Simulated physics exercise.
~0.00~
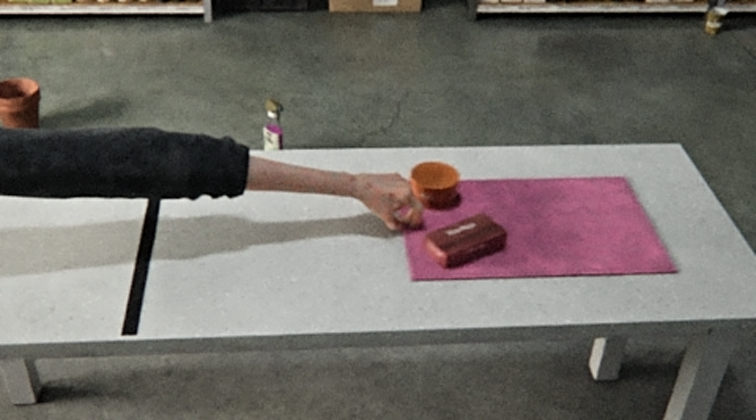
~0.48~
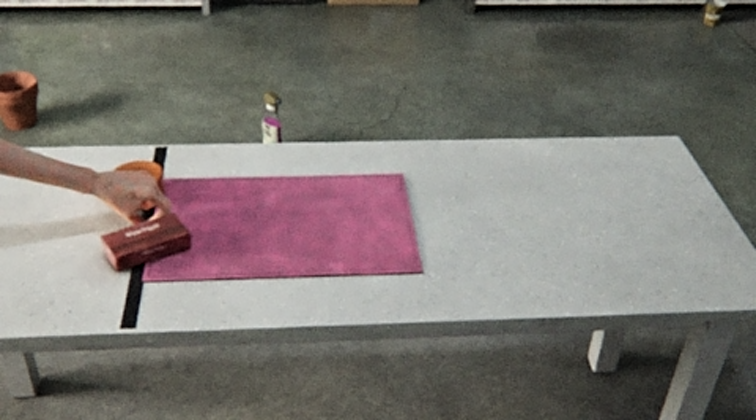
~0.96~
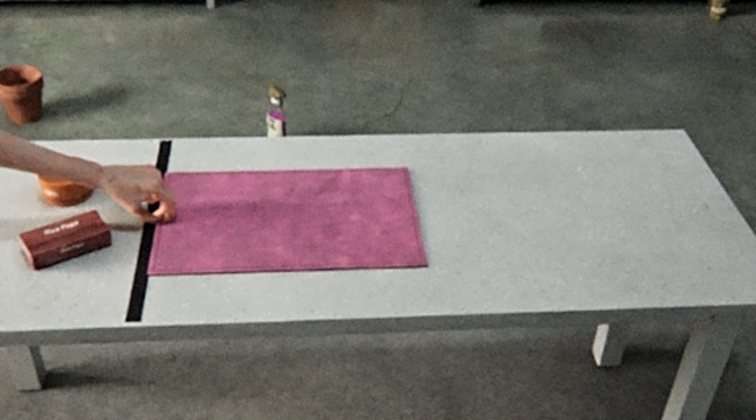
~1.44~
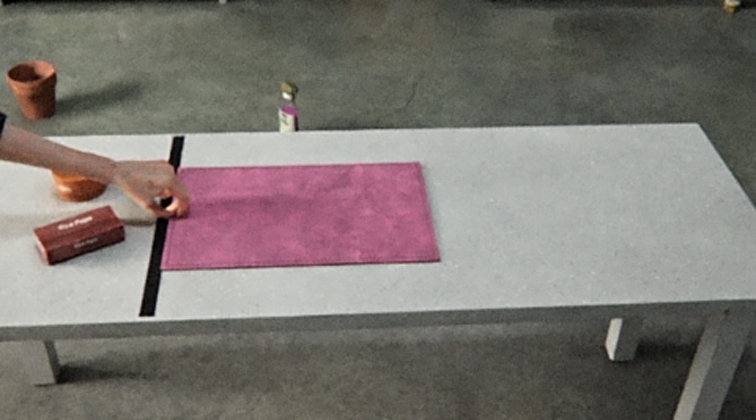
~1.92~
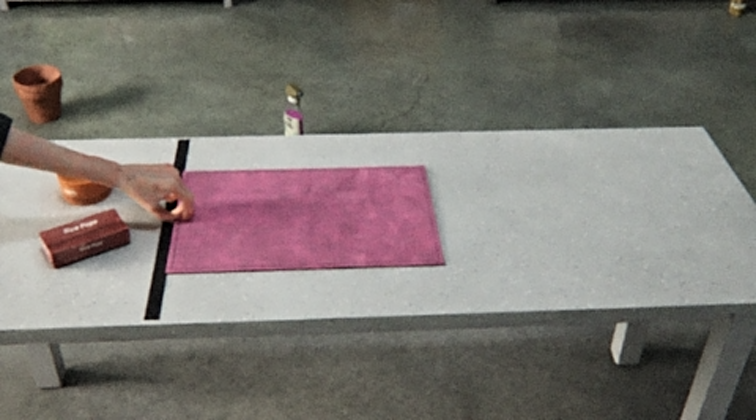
A hand pulled a pink cloth carrying a red packet and an orange tub leftward across a white table, stopping at a black strip of tape, and both items slid off its front edge and came to rest beyond the tape.
